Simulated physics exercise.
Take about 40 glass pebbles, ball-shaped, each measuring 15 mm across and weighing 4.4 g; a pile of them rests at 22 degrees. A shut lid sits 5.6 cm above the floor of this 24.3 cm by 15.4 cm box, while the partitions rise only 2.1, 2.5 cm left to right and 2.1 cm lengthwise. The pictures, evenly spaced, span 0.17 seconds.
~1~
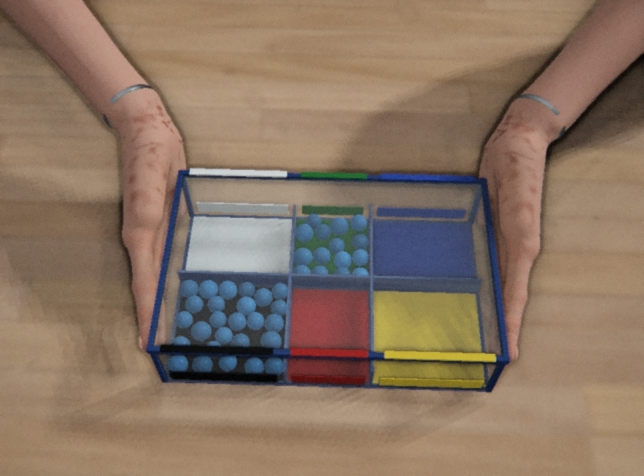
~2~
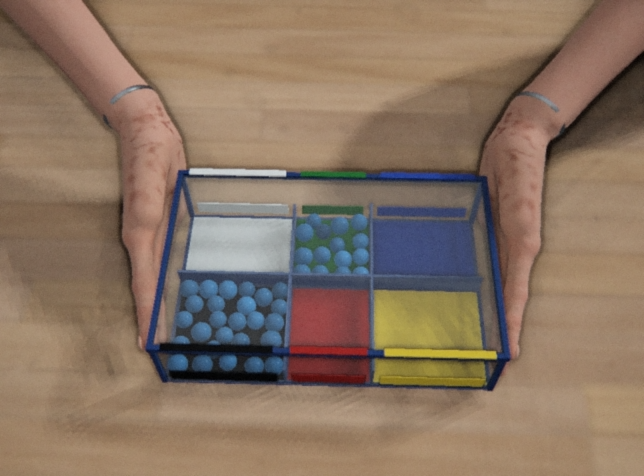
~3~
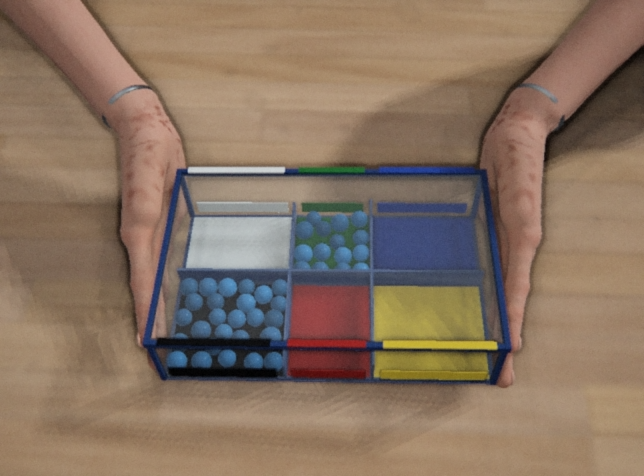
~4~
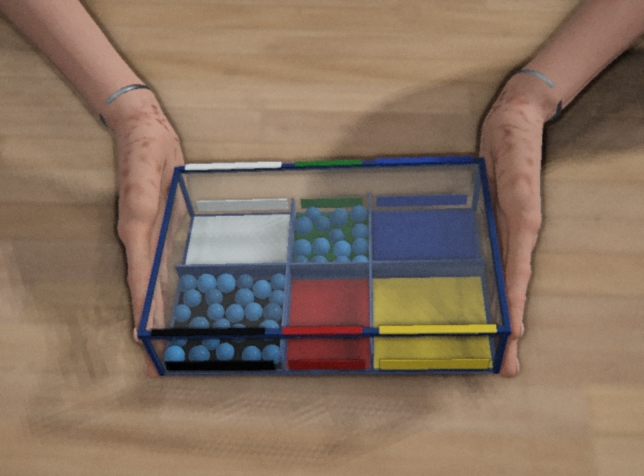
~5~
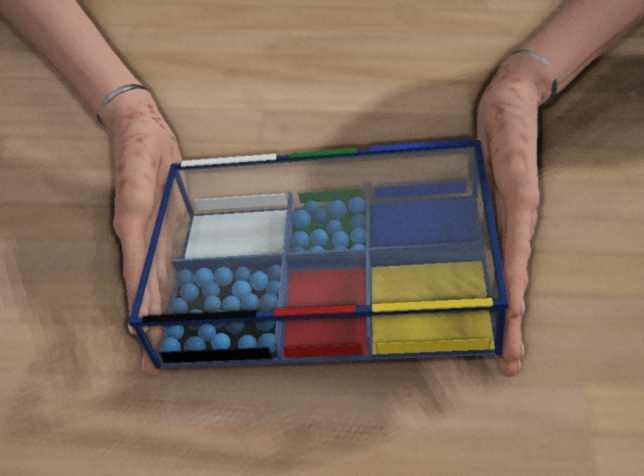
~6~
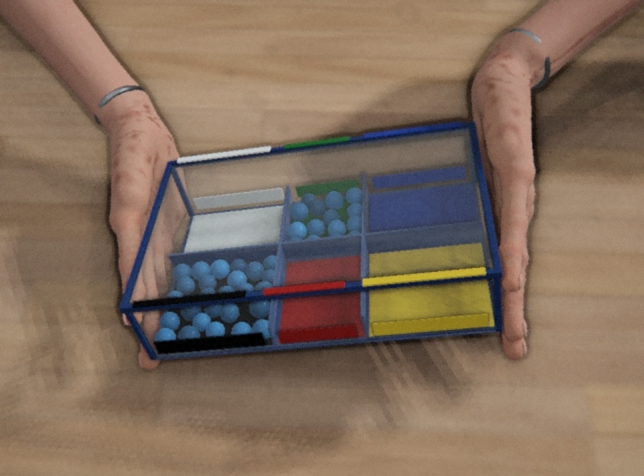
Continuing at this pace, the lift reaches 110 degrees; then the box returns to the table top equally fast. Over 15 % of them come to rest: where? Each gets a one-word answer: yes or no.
My answers are red no, blue no, green no, yellow no, white yes, black no.
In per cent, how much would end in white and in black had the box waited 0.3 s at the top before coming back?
In that case white keeps 95% and black keeps 5%.
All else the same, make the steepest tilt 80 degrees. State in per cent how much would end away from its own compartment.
Roughly 35 percent would.
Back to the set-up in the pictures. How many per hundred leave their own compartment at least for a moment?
90 %, roughly.
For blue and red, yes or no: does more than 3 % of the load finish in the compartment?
Blue no; red no.
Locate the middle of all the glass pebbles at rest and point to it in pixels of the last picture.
Near (226, 245).
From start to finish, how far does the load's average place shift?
Net shift: Approx. 6.0 cm.
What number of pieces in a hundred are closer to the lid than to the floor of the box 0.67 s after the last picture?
About 90 %.
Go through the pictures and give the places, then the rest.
The first frame shows box tilt 0 degrees, front corners at (153, 347) and (503, 357); green 35 %, black 65 %.
The second frame shows box tilt 1 degrees, front corners at (152, 346) and (503, 355).
The third frame shows box tilt 3 degrees, front corners at (150, 341) and (504, 345).
The fourth frame shows box tilt 7 degrees, front corners at (144, 333) and (504, 328), lowest corner left back.
The fifth frame shows box tilt 12 degrees, front corners at (136, 320) and (501, 302), lowest corner left back.
The sixth frame shows box tilt 17 degrees, front corners at (127, 306) and (495, 271), lowest corner left back; green 35 %, black 65 %.
Then, 0.67 s after the last picture, tilt 110 degrees; green 35 %, white 15 %, black 50 %.
Then, 1.12 s after the last picture, tilt 49 degrees; white 90 %, black 10 %.
Then, 1.65 s after the last picture, tilt 0 degrees; white 90 %, black 5 %.
In the end, red 0 %, blue 0 %, green 0 %, yellow 0 %, white 90 %, black 5 %.
